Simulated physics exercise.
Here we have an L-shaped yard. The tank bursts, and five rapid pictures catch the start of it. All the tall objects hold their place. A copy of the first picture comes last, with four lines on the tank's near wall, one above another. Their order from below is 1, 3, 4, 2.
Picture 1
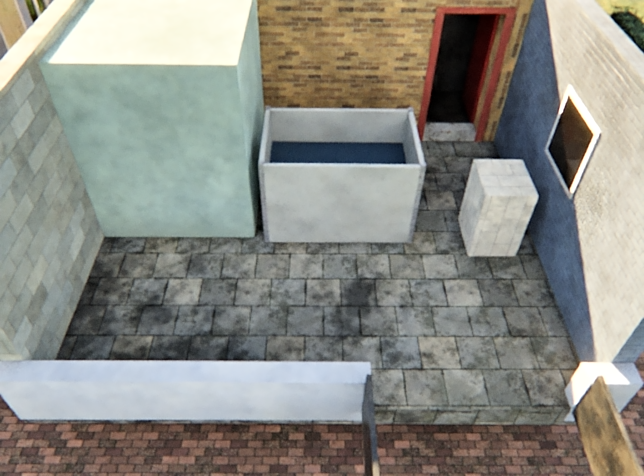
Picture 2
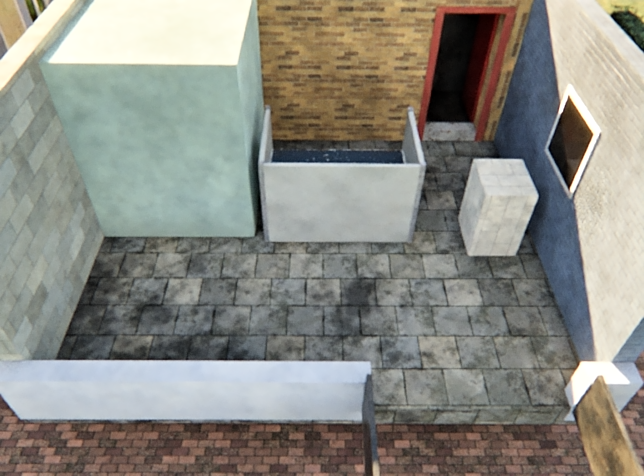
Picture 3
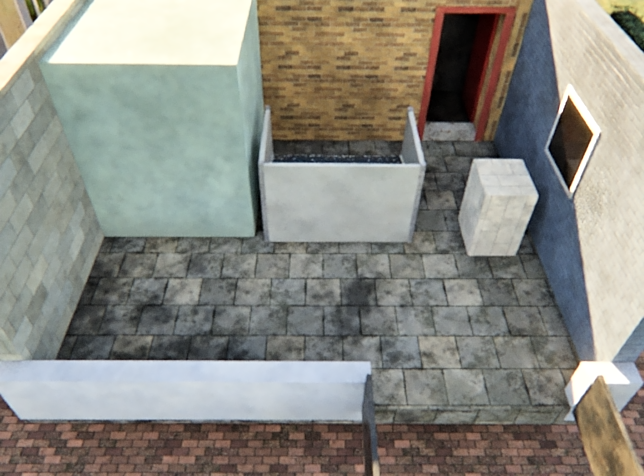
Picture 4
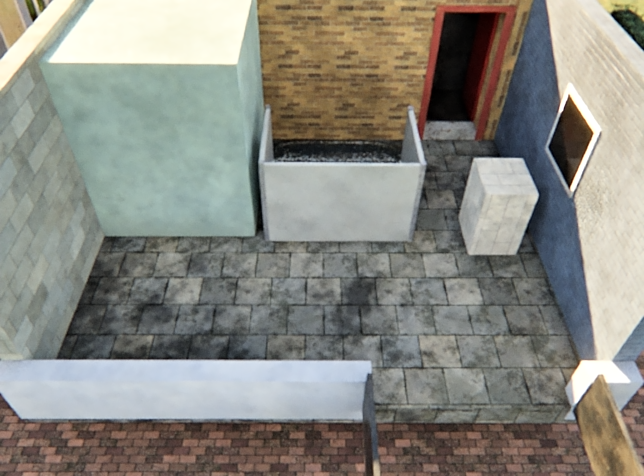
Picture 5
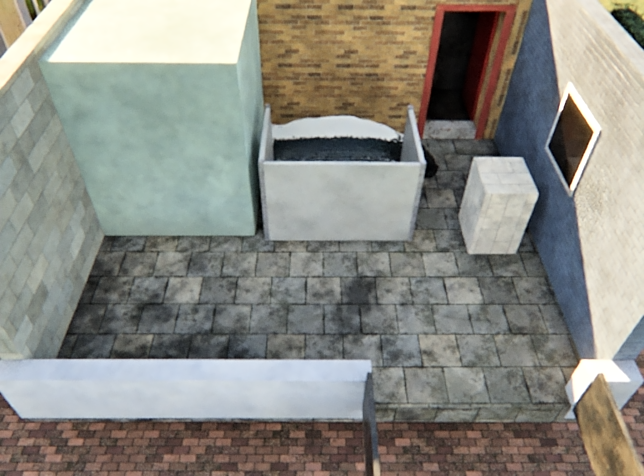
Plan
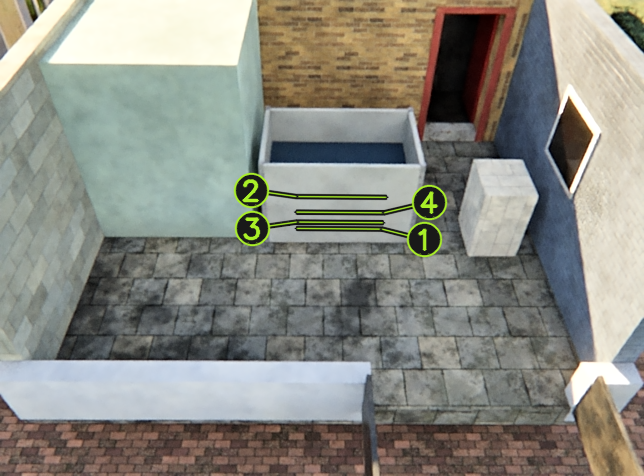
The pale tank's back wall disappeared from view, and the dark water inside dropped low and spread toward the brick wall behind it, before a small dark patch showed near the red doorway.
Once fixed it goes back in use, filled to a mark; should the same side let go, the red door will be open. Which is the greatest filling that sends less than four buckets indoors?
The limit is 2.
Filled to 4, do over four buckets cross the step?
No, not at all.
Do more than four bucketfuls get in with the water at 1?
No, that is safe.
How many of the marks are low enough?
All of the four.
On the marked copy, 1 at (339, 228); 2 at (341, 196); 3 at (339, 222); 4 at (340, 212); from the bottom up 1, 3, 4, 2.
With 1, nothing gets over.
With 2, a bucket or two gets in.
With 3, nothing gets over.
With 4, nothing gets over.
